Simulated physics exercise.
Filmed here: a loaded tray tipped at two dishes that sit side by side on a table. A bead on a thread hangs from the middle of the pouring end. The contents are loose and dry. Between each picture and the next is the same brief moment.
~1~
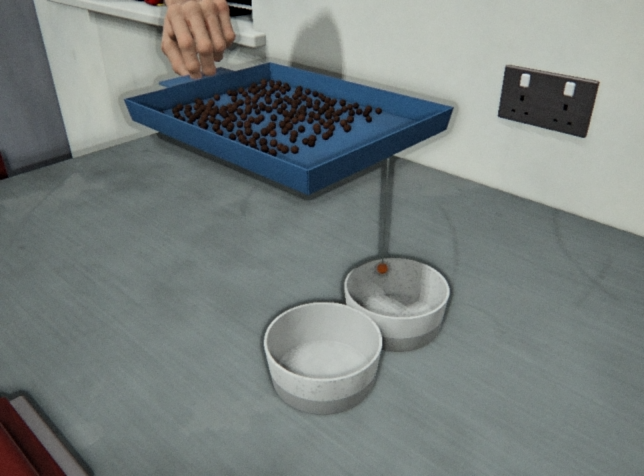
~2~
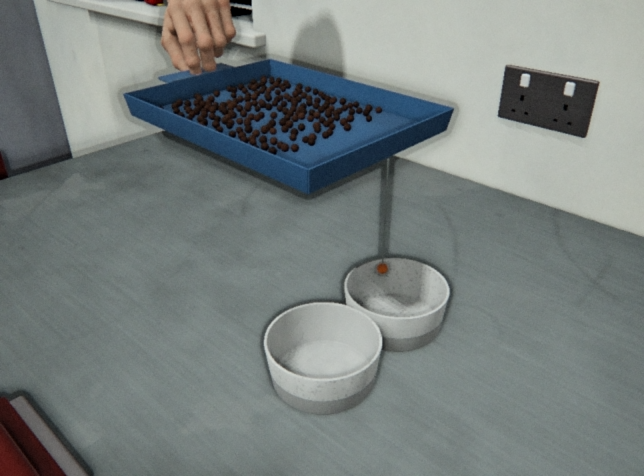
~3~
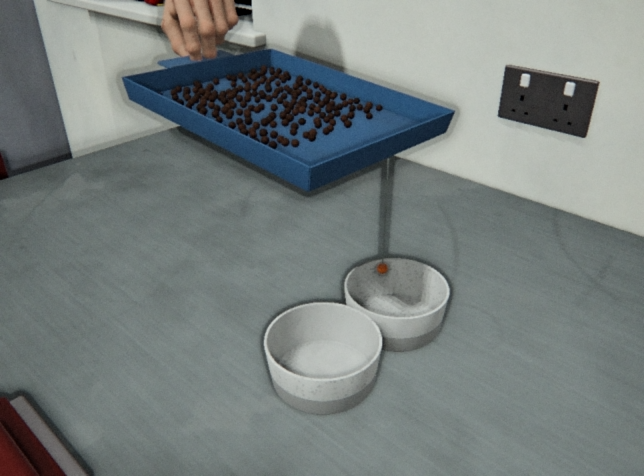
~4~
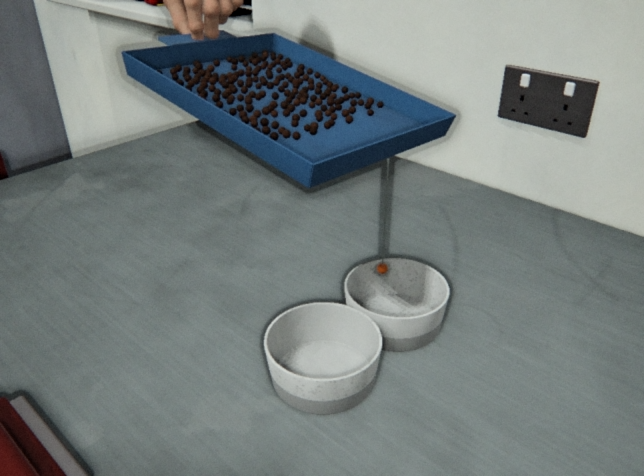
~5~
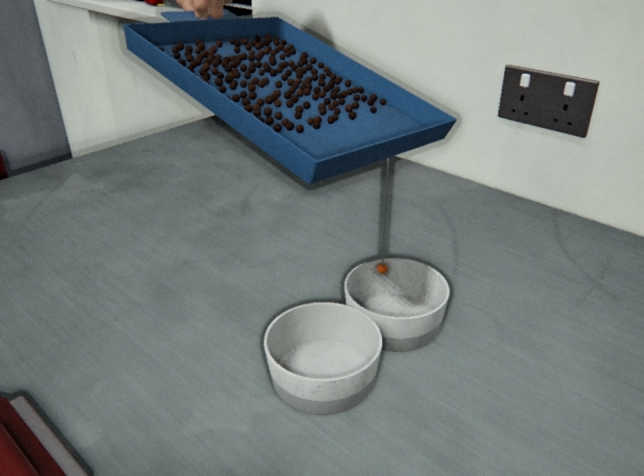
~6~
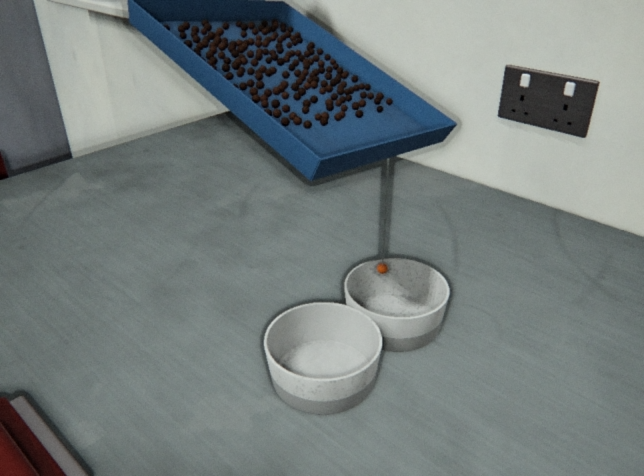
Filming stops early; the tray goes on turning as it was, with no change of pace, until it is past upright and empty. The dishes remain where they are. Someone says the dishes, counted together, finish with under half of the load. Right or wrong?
Right.
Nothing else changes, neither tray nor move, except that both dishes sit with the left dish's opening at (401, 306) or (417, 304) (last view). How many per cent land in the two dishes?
Around 90 and then 80 per cent.
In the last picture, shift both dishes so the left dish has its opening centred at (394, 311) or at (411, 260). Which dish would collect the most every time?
Try 1: The dish to the right; try 2: The dish to the left.
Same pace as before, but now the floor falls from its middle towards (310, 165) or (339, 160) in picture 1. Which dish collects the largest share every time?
Try 1: Left-side dish. Try 2: Left-side dish.
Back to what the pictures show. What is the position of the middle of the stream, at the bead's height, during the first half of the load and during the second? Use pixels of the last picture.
I'd say around (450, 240) at first, then around (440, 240).
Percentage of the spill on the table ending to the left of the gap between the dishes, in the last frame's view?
I reckon around 0 per cent.
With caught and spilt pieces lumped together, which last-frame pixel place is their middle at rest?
I'd put the middle somewhere around (464, 282).
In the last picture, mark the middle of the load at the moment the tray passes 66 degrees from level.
Look around (426, 139) in the last picture.
Just after the last frame, tray tipped steeply; the larger part on the tray; just a few outside both; roughly a quarter in the air.
A moment on, tray tipped past a quarter turn; roughly half on the tray; just a few in the right dish; roughly a third outside both; about a tenth in the air.
Further on, tray tipped past a quarter turn; about a tenth in the right dish; almost all outside both.
When it is over, tray tipped past a quarter turn; not one in the left dish; about a tenth in the right dish; almost all outside both.
